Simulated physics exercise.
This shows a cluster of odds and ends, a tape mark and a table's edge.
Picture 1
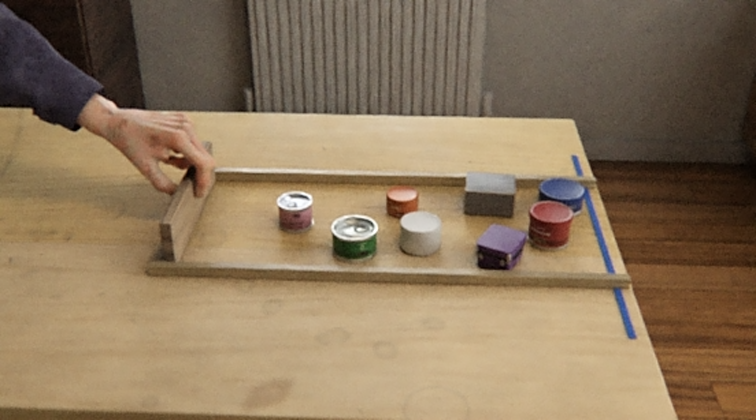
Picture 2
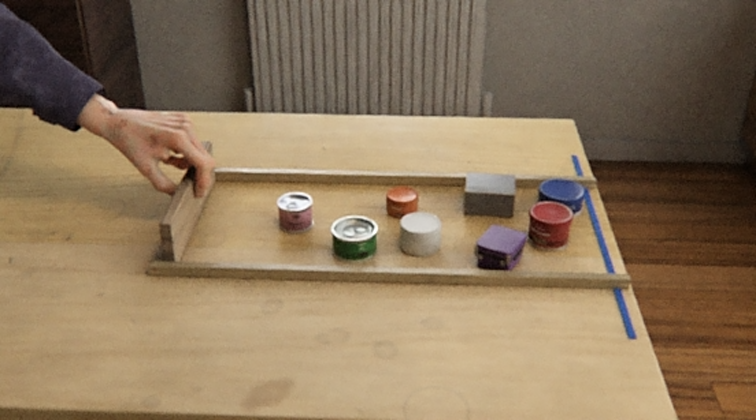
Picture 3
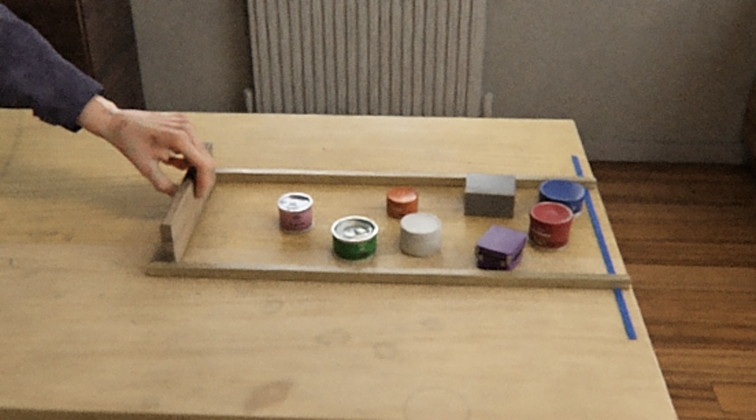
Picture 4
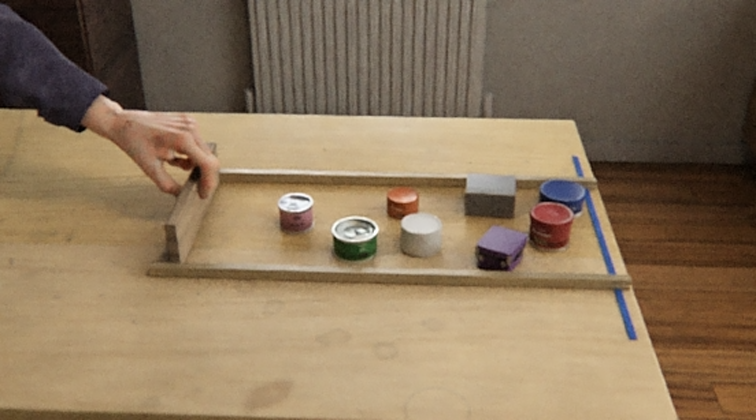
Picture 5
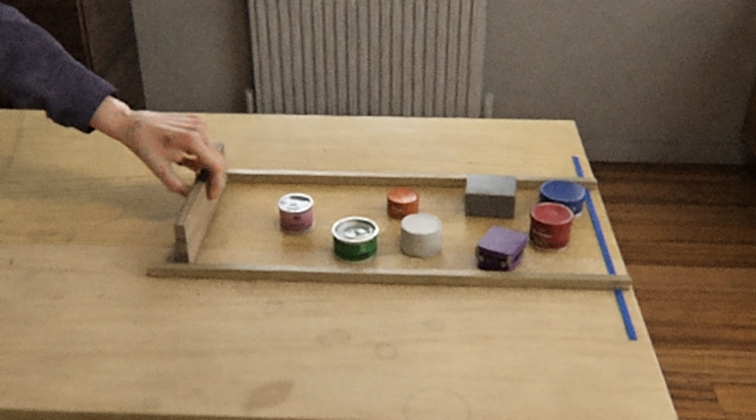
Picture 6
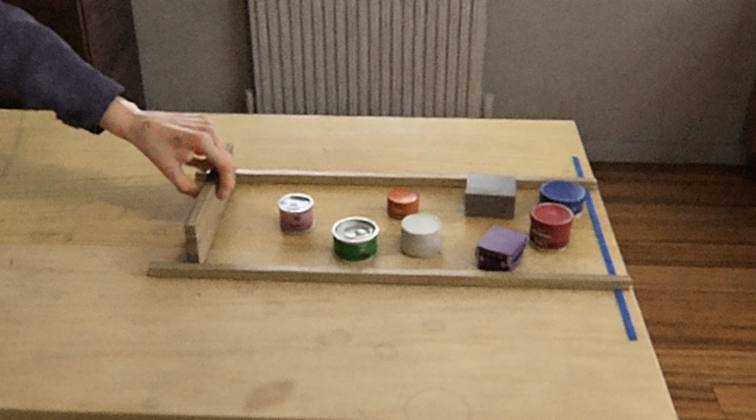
A hand sliding a wooden board slightly right between two rails, with tins, a grey block and a purple case sitting still.
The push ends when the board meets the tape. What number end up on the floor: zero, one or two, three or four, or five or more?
Outcome: The number that fall off is five or more.
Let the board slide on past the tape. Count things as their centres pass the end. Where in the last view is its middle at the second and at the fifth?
First at (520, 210), next at (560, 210).
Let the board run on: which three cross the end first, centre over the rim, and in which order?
Earliest first: The blue tin, the red pot, the purple case.
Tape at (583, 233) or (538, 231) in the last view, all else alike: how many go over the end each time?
Down on the floor: 5 and 2.
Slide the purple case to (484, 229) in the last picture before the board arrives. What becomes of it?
From there it falls.
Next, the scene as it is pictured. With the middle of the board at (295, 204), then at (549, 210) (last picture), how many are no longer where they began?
First 1, then 8.
Soon after, none off yet; blue tin at rest near (562, 199); red pot at rest near (551, 228); purple case at rest near (502, 252).
Then, none off yet; blue tin moving near (572, 199); red pot moved a little near (566, 230); purple case moved about its own width near (537, 255).
At rest, the number that fall off is five or more; fallen, pink pot, green tin, orange tub, white lid, grey block, purple case, red pot and blue tin.
